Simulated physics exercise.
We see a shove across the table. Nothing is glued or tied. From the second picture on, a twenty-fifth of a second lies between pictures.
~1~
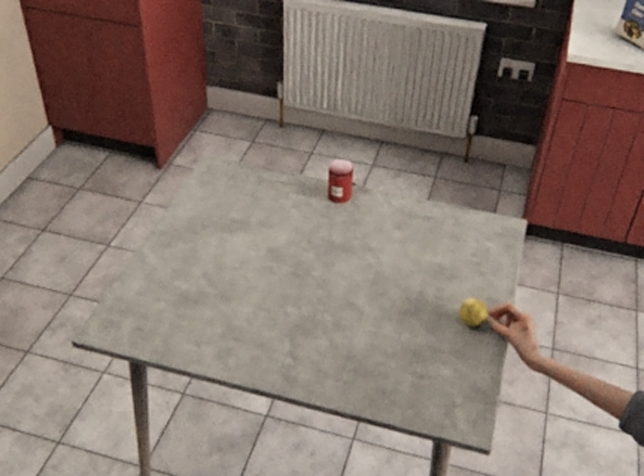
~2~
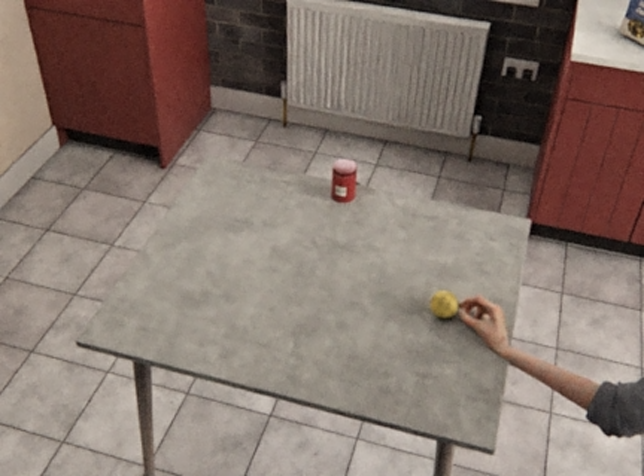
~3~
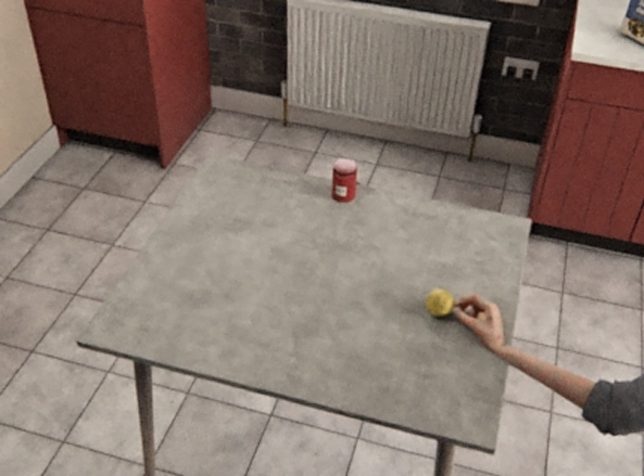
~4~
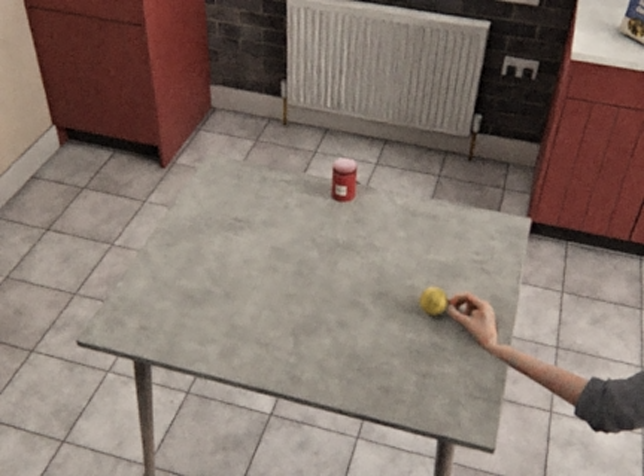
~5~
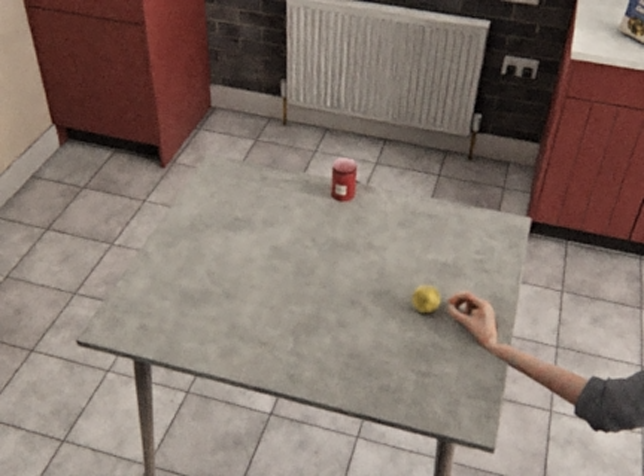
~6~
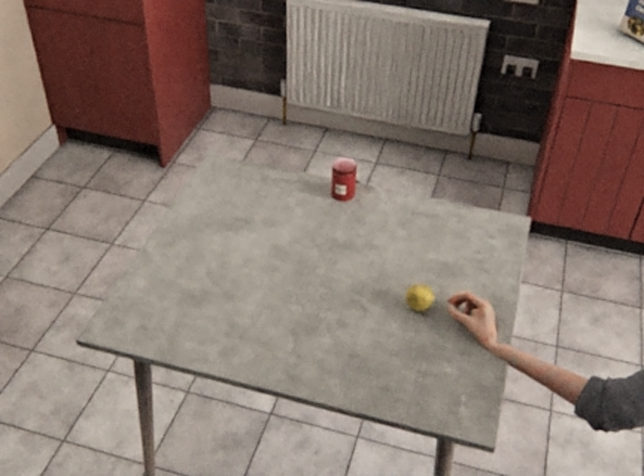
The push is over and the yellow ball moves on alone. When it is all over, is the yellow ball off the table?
The yellow ball is still on the table.
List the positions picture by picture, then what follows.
The first picture shows under the hand; yellow ball (474, 312).
The second picture shows under the hand; yellow ball (444, 304).
The third picture shows under the hand; yellow ball (440, 303).
The fourth picture shows yellow ball (434, 301).
The fifth picture shows yellow ball (426, 299) displaced a little.
The sixth picture shows yellow ball (420, 297) displaced a little.
Then, 0.10 s past the last view, yellow ball displaced about its own width near (404, 293).
Then, 0.30 s past the last view, yellow ball displaced well along near (376, 287).
Then, 0.60 s past the last view, yellow ball displaced well along near (344, 280).
Then, 0.90 s past the last view, yellow ball displaced well along near (324, 276).
Finally, moved from the start, yellow ball. Final places as the last picture's camera would see them, yellow ball near (315, 274).
